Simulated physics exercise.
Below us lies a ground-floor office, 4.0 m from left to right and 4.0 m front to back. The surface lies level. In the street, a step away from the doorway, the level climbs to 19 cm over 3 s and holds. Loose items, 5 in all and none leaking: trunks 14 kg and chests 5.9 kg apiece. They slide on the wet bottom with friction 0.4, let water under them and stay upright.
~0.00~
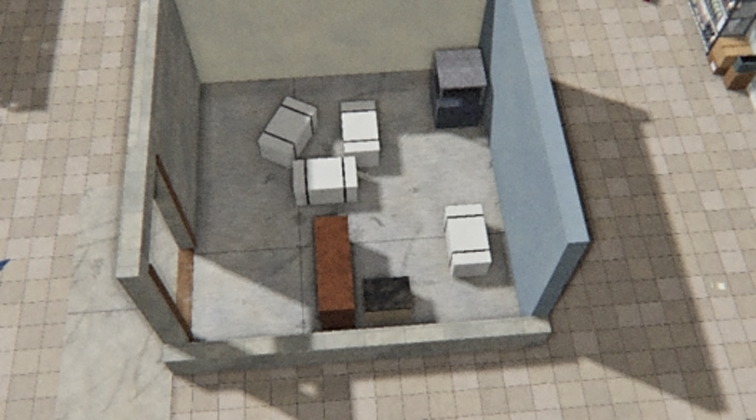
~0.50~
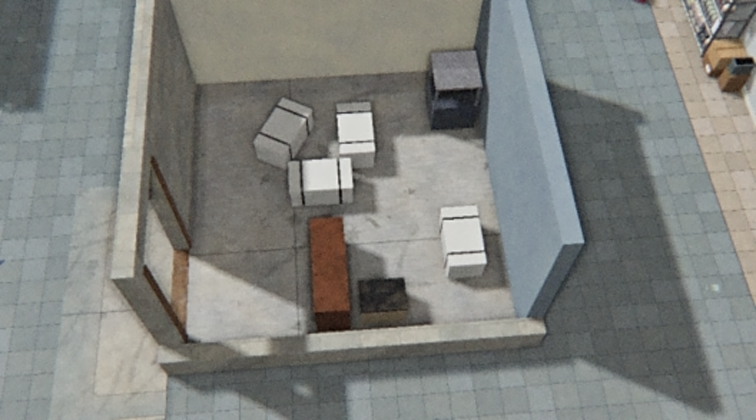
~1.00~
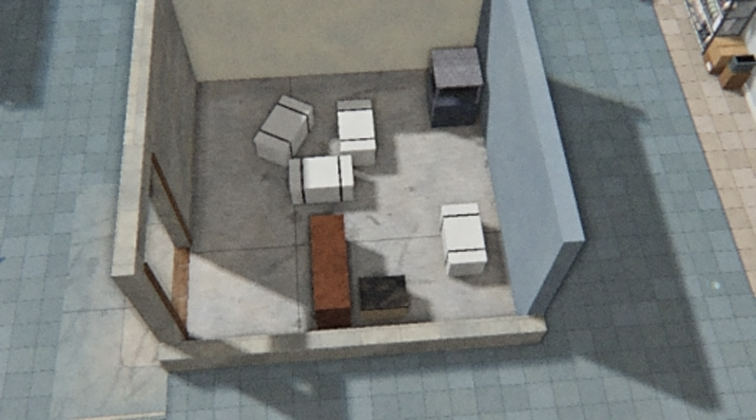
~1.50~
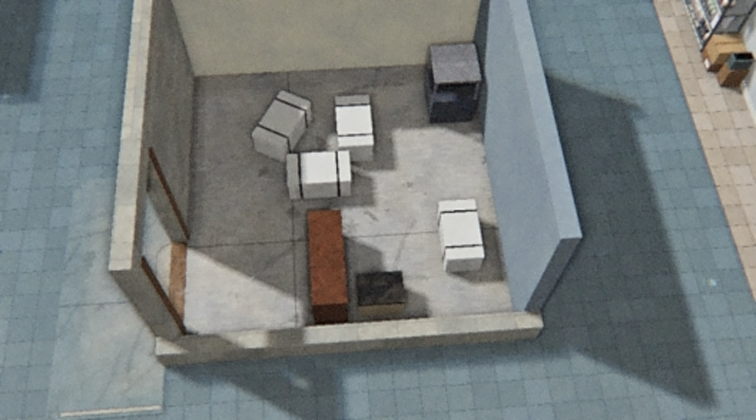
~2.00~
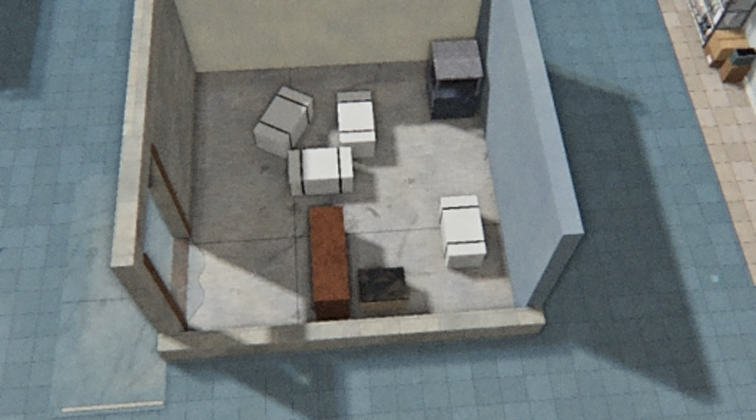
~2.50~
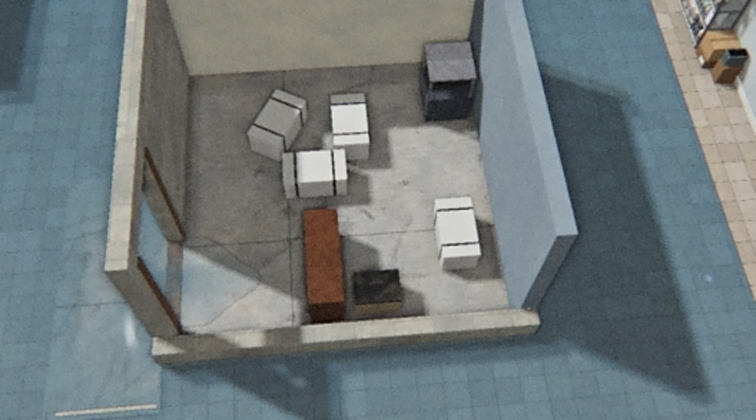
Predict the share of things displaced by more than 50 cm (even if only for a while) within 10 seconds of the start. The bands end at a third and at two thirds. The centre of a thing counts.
Share: Between one and two thirds.
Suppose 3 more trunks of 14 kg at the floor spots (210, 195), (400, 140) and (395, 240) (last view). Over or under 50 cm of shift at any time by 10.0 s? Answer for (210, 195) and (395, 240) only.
In that order: Less, less.
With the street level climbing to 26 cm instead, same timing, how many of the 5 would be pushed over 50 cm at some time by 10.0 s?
Then 4.
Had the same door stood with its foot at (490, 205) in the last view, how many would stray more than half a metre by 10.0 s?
Then 4.
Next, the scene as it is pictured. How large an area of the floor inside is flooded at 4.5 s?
About 5.0 m2.
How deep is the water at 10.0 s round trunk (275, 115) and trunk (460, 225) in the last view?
Roughly 8 and 4 cm.
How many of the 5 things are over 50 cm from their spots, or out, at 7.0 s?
2 of them.
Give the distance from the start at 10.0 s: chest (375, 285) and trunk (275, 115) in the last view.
In that order: 20 cm, 100 cm.
After 3.5 s 0 of 5 are over 50 cm from their spots; 0 afloat.
After 4.5 s 0 of 5 are over 50 cm from their spots; 0 afloat.
After 7.0 s 2 of 5 are over 50 cm from their spots; 0 afloat.
After 10.0 s 3 of 5 are over 50 cm from their spots, and 3 have been at some point; 4 afloat.
